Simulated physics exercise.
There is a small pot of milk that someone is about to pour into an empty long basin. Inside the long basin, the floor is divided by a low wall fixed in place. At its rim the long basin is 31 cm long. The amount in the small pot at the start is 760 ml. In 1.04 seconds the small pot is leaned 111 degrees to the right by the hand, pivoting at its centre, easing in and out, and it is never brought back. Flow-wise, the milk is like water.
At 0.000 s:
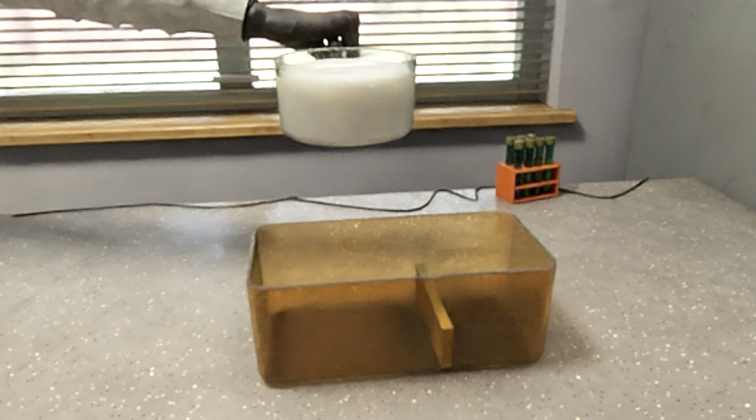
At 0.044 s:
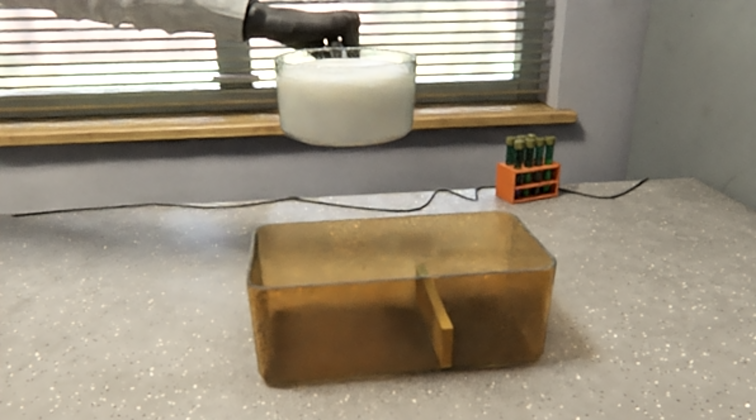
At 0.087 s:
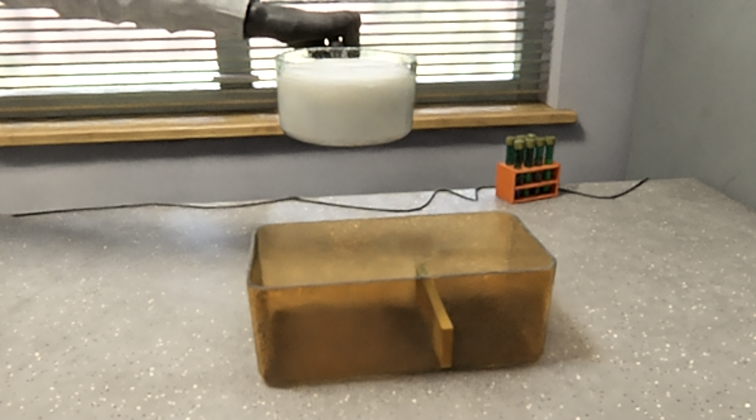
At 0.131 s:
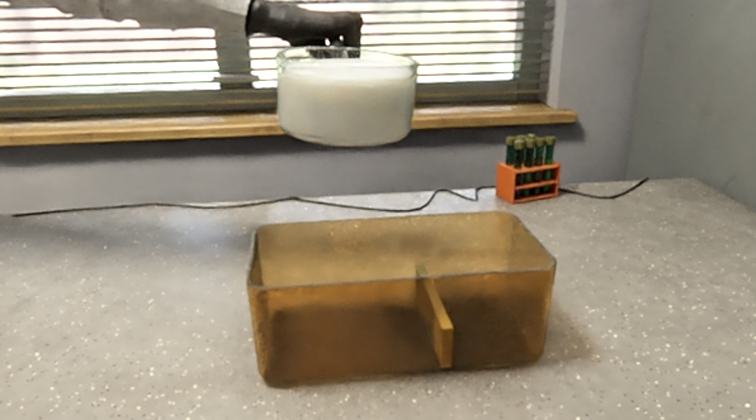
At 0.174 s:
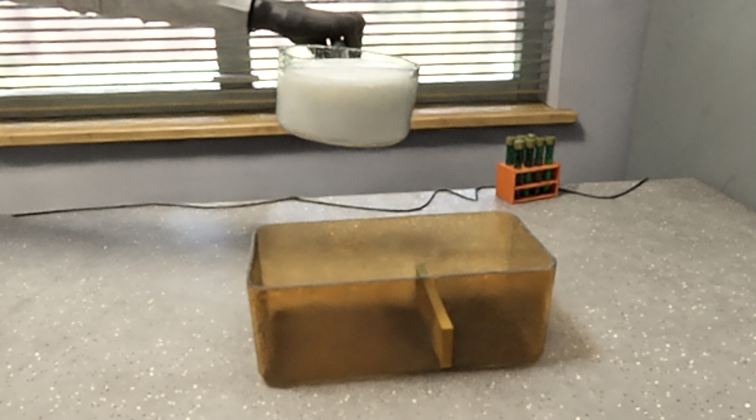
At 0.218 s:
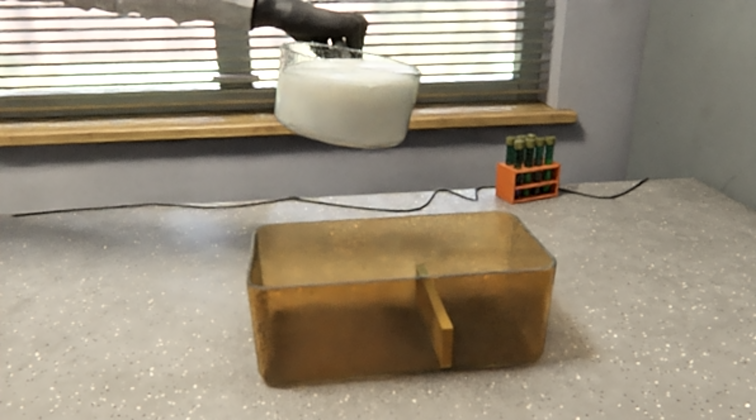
In the video, a dark-gloved hand holds a clear round container of white liquid above an empty amber basin with a low divider on a speckled counter, then slowly tilts the container slightly to the right.
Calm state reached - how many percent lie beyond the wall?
78 percent, roughly.
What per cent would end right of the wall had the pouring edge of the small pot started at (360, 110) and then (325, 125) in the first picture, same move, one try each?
Roughly 25 per cent the first time and 5 per cent the second.
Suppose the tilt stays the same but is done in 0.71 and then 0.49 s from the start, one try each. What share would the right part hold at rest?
Roughly 70 per cent the first time and 60 per cent the second.
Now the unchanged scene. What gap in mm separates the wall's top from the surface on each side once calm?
Left side: Around 42 mm. Right side: Around 10 mm.
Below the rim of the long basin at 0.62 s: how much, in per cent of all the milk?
The basin holds roughly 12 in a hundred parts at that moment.
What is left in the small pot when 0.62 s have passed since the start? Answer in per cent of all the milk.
Portion remaining: Approx. 52 per cent.
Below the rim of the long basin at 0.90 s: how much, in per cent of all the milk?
I'd say roughly 82 in a hundred of it.
By 0.62 s the tilt is 71° and 52 per cent is still to pour, 0 is left of the wall and 11 right of it.
By 0.90 s the tilt is 106° and 7 per cent is still to pour, 6 is left of the wall and 76 right of it.
By 1.21 s the tilt is 111° and 0 per cent is still to pour, 20 is left of the wall and 78 right of it.
By 1.54 s the tilt is 111° and 0 per cent is still to pour, 21 is left of the wall and 78 right of it.
At rest 21 per cent lies left of the wall, 78 right of it and 1 outside.
